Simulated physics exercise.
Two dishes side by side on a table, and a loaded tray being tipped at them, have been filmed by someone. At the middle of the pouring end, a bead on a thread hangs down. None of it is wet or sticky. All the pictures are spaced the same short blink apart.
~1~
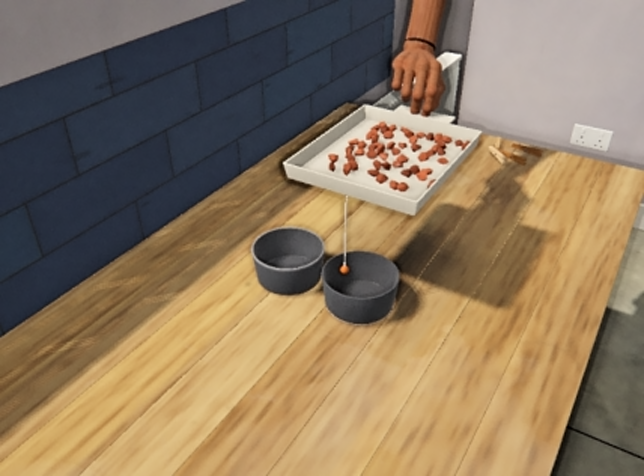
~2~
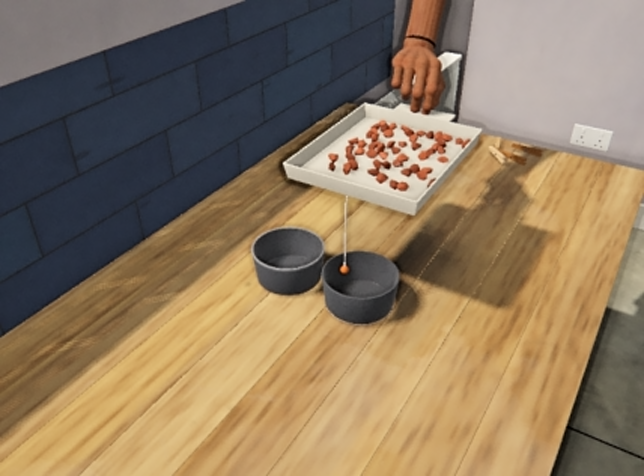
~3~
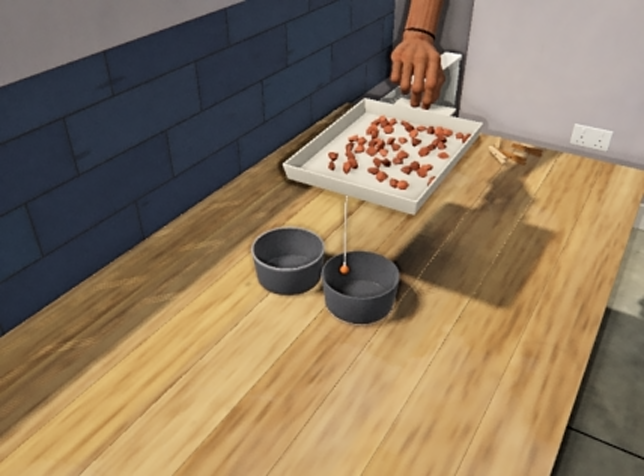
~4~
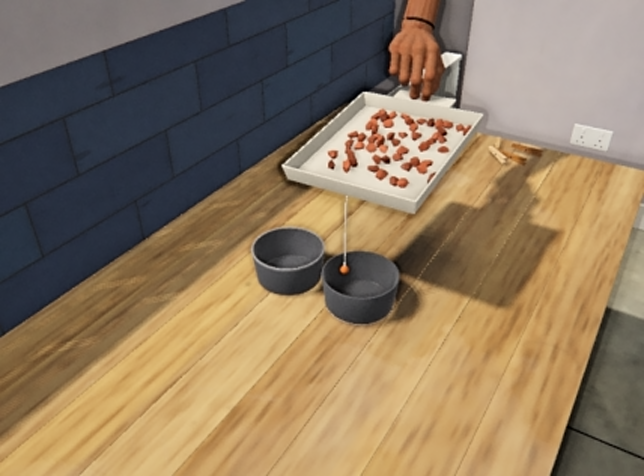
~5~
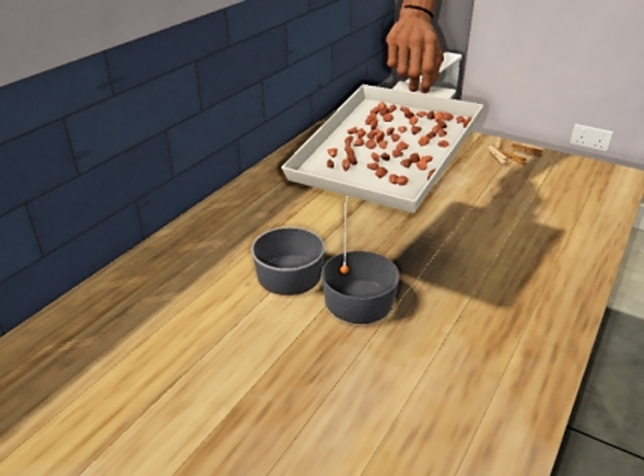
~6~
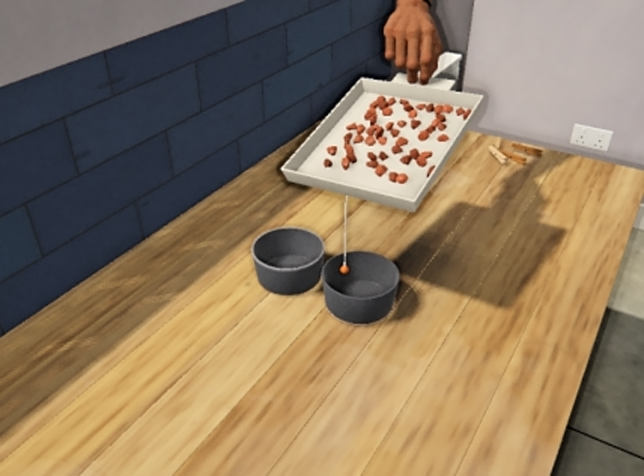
On a wooden counter, a hand held a pale tray of reddish-brown bits above two dark dishes, a bead hanging from its near edge, then tilted the tray slightly, its left corner dipping lowest.
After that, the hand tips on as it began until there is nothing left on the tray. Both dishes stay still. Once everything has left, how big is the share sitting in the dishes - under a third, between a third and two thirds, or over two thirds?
The share in the dishes is under a third.
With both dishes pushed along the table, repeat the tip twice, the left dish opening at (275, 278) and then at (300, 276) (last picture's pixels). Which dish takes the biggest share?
Well, the first time it's the one placed on the left, and the second time it's the one placed on the left.
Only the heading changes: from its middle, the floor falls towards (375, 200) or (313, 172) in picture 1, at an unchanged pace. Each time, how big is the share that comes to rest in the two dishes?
So it's 0 percent with the first slope and 80 percent with the other.
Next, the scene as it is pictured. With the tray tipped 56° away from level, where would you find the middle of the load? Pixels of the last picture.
I'd put the middle close to (333, 171).
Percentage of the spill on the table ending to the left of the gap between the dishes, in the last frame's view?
I'd put it at close to 80 per cent.
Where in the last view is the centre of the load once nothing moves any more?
Close to (288, 325), more or less.
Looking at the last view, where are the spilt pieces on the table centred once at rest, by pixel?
It centres at roughly (291, 327).
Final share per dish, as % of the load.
Left dish: Around 0 in a hundred; right dish: Around 0 in a hundred.
Shortly afterwards, tray tipped steeply; the whole lot on the tray.
Next, tray tipped right over; the bulk on the tray; a little outside both; a little in the air.
Some moments later, tray tipped past a quarter turn; only a few in the left dish; all but a few outside both.
In the end, tray tipped past a quarter turn; none at all in the right dish; only a few in the left dish; all but a few outside both.
